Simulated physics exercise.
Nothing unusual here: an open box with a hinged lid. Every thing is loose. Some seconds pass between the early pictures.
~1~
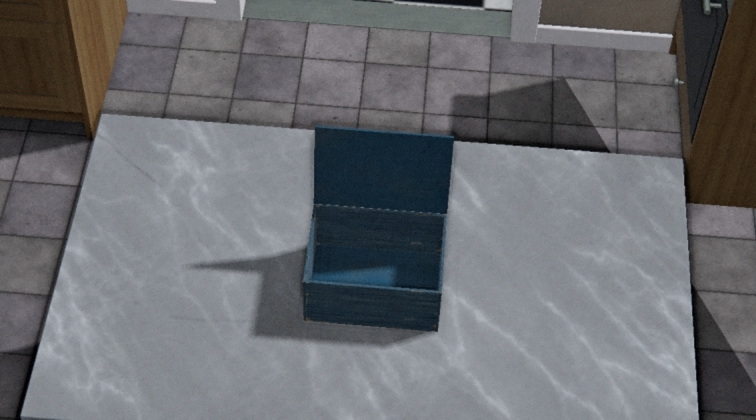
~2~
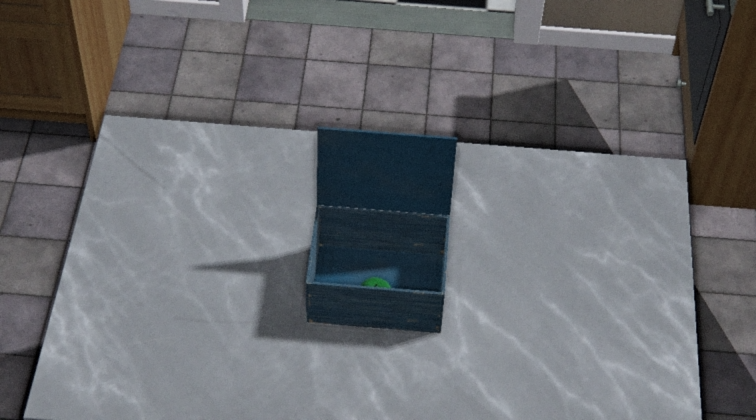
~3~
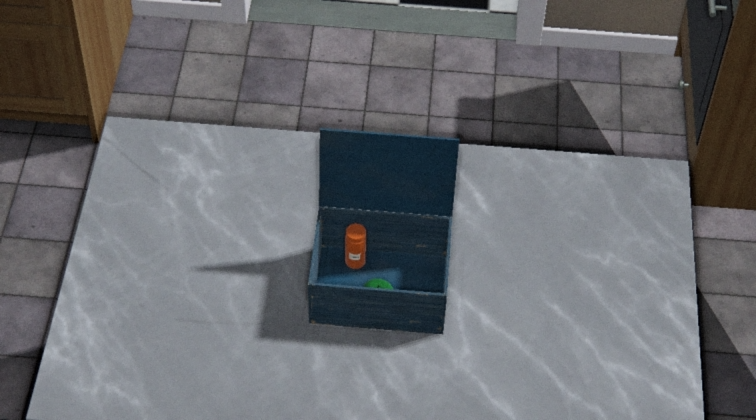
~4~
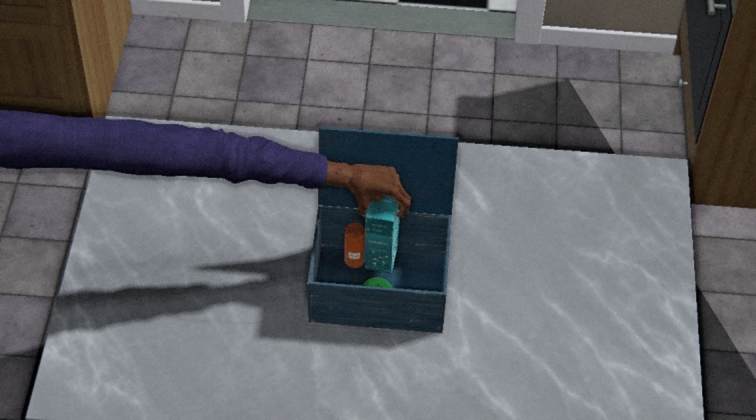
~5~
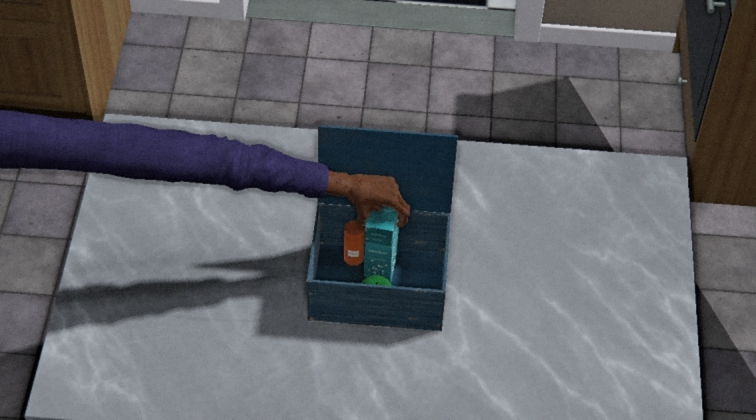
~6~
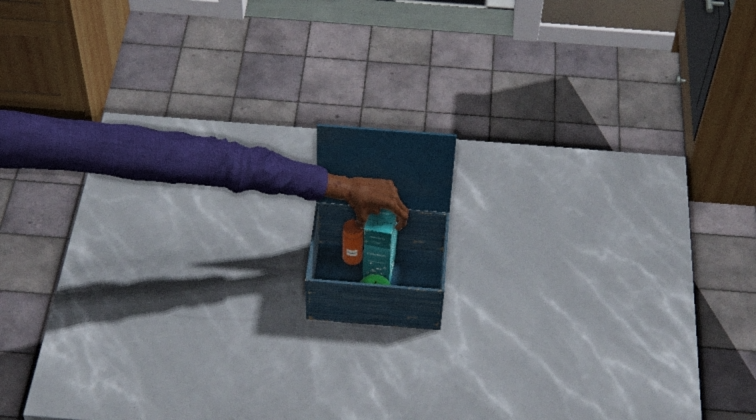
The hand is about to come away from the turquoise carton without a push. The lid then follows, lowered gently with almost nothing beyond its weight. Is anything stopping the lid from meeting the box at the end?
Yes, the lid is kept from closing.
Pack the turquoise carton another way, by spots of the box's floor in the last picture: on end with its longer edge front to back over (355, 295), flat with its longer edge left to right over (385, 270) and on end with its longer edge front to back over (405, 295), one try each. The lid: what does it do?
In the first case it stays open; in the second case it shuts; in the third case it stays open.
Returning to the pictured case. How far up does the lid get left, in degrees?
Some 65 degrees above the rim, more or less.
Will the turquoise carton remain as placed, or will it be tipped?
Simply put, the turquoise carton remains unturned.
Then, 0.90 s past the last view, lid starting down.
Then, 1.20 s past the last view, lid 82° above the rim.
Then, 1.40 s past the last view, lid 70° above the rim.
Then, 1.50 s past the last view, lid 64° above the rim.
Finally, lid 63° above the rim; all 3 still in place. Final places as the last picture's camera would see them, turquoise carton near (380, 244).
